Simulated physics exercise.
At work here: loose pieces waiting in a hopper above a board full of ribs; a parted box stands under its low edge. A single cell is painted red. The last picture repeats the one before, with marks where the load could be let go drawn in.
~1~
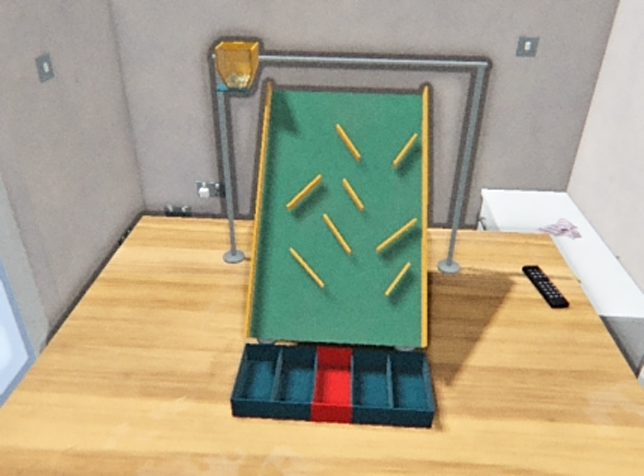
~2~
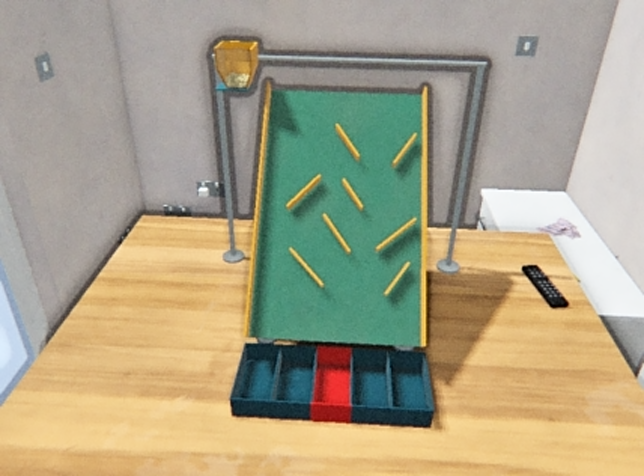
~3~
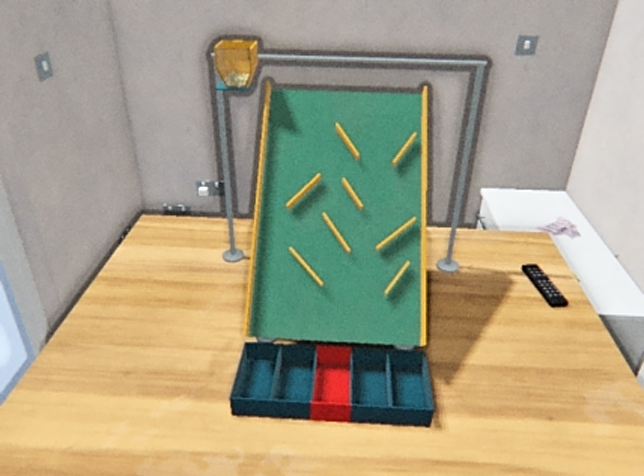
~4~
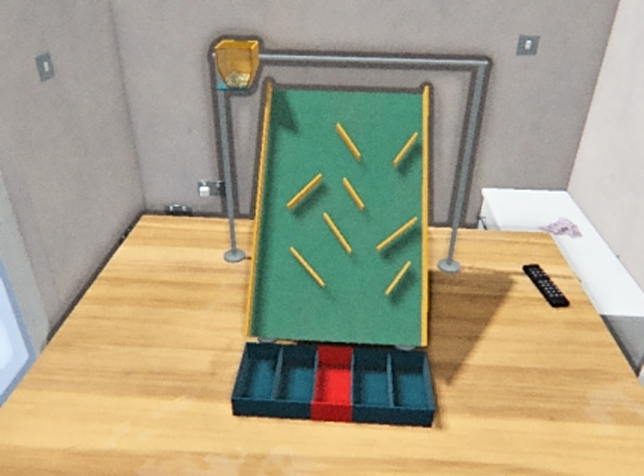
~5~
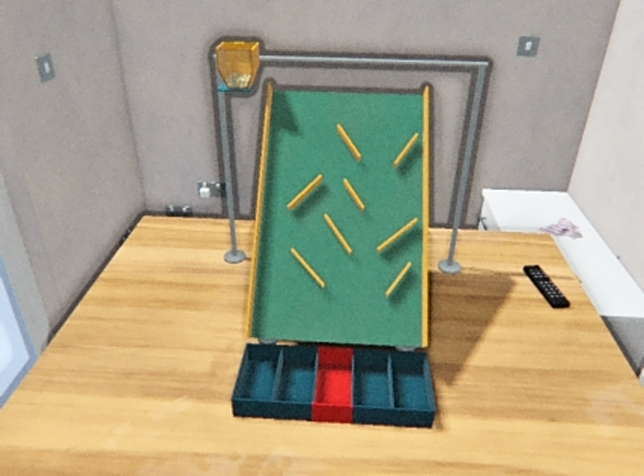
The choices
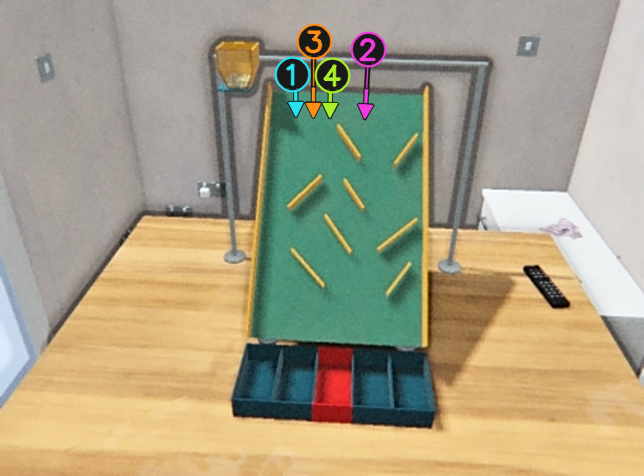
Nothing moves on the wooden table, seen from the front and slightly above in a grey-walled room, apart from a faint jitter of the camera. A sloping green board with yellow edges and slanted yellow ribs stands between grey posts, an amber hopper at the upper left of their crossbar. Below sits a dark teal box with a red middle cell, a black remote lying at right.
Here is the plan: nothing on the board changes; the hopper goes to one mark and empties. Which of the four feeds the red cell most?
It is 2.
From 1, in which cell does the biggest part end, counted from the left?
It is the first one.
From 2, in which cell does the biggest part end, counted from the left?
The third.
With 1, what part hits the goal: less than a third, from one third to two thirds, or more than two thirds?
Mark 1 gives less than a third.
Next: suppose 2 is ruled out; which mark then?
That would be 4.
On the marked copy, mark 1 meets the board at (295, 111); mark 2 meets the board at (365, 113); mark 3 meets the board at (313, 112); mark 4 meets the board at (329, 112).
With 1, not one piece in the red cell, almost all in other cells, just a few outside the box.
With 2, roughly two thirds in the red cell, roughly a quarter in other cells, about a tenth outside the box.
With 3, just a few in the red cell, almost all in other cells, about a tenth outside the box.
With 4, about a tenth in the red cell, the larger part in other cells.
